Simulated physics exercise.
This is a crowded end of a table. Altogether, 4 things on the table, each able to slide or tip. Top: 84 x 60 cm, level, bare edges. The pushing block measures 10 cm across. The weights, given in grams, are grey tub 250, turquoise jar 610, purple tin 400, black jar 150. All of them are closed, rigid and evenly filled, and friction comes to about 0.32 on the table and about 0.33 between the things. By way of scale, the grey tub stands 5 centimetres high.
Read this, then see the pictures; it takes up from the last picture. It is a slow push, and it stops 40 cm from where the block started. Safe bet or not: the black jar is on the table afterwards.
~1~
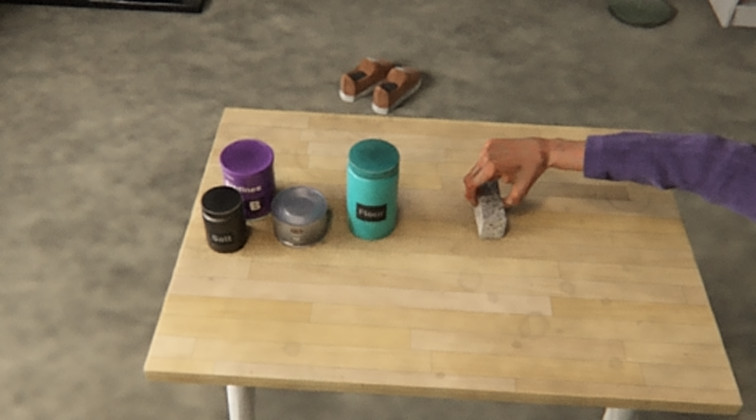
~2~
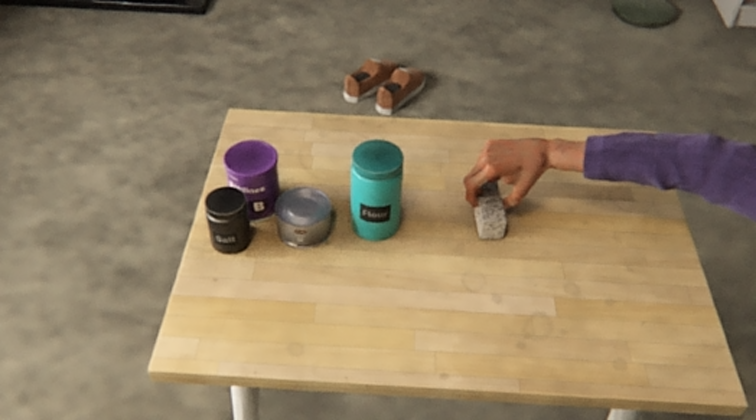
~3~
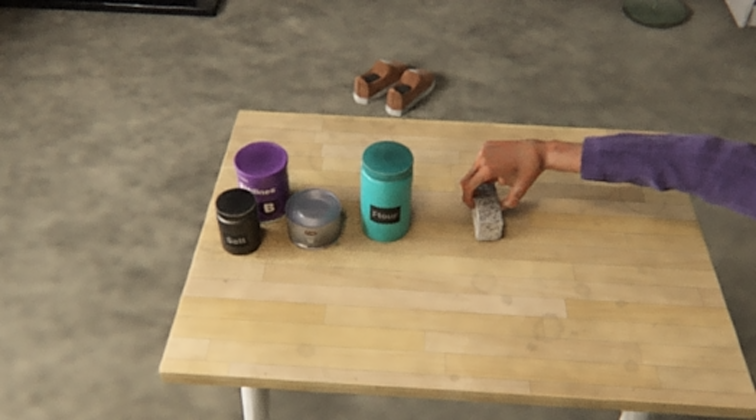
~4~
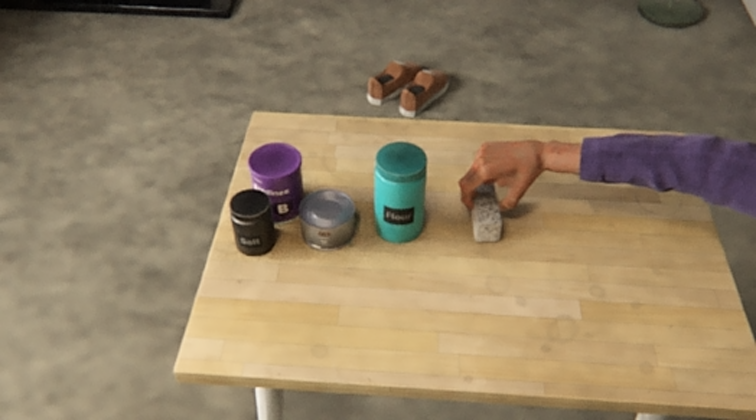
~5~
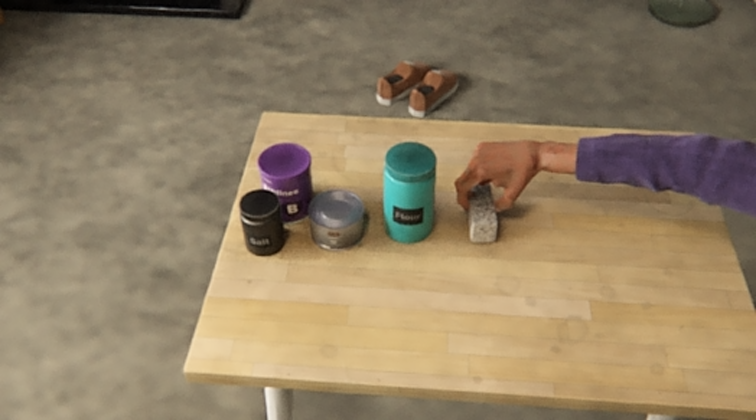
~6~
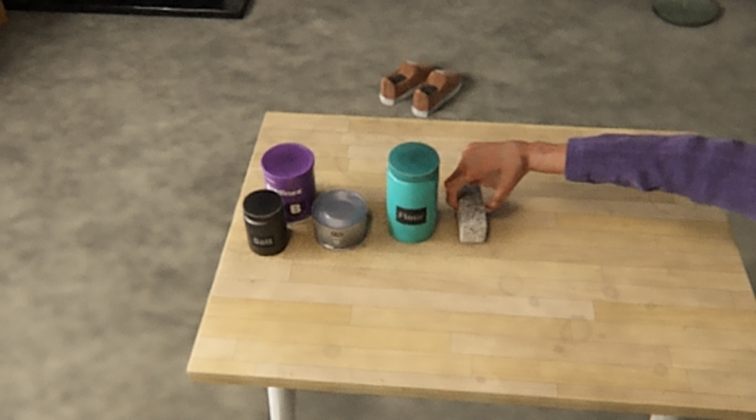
Gone.
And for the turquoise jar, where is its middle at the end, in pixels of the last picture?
Roughly at (249, 197) in the last picture.
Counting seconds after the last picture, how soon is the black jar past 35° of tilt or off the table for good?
Around 1.4 seconds.
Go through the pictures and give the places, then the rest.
In the first frame, pusher on by 0 cm; black jar (224, 220); grey tub (300, 217).
In the second frame, pusher on by 1 cm; purple tin (254, 181); grey tub (304, 218).
In the third frame, pusher on by 3 cm; turquoise jar (386, 192); purple tin (264, 183).
In the fourth frame, pusher on by 5 cm; grey tub (328, 220); turquoise jar (400, 193).
In the fifth frame, pusher on by 8 cm; purple tin (287, 184); grey tub (337, 220).
In the sixth frame, pusher on by 10 cm; black jar (266, 223); turquoise jar (413, 194).
Then, 1.30 s after the last picture, pusher on by 28 cm; black jar slid 6 cm near (228, 230); turquoise jar slid 14 cm; grey tub slid 11 cm.
Then, 1.90 s after the last picture, pusher on by 36 cm; black jar now off the table; grey tub slid 17 cm; turquoise jar slid 23 cm.
At rest, off the table, black jar; not toppled but over 4 cm from the start, grey tub, turquoise jar and purple tin.
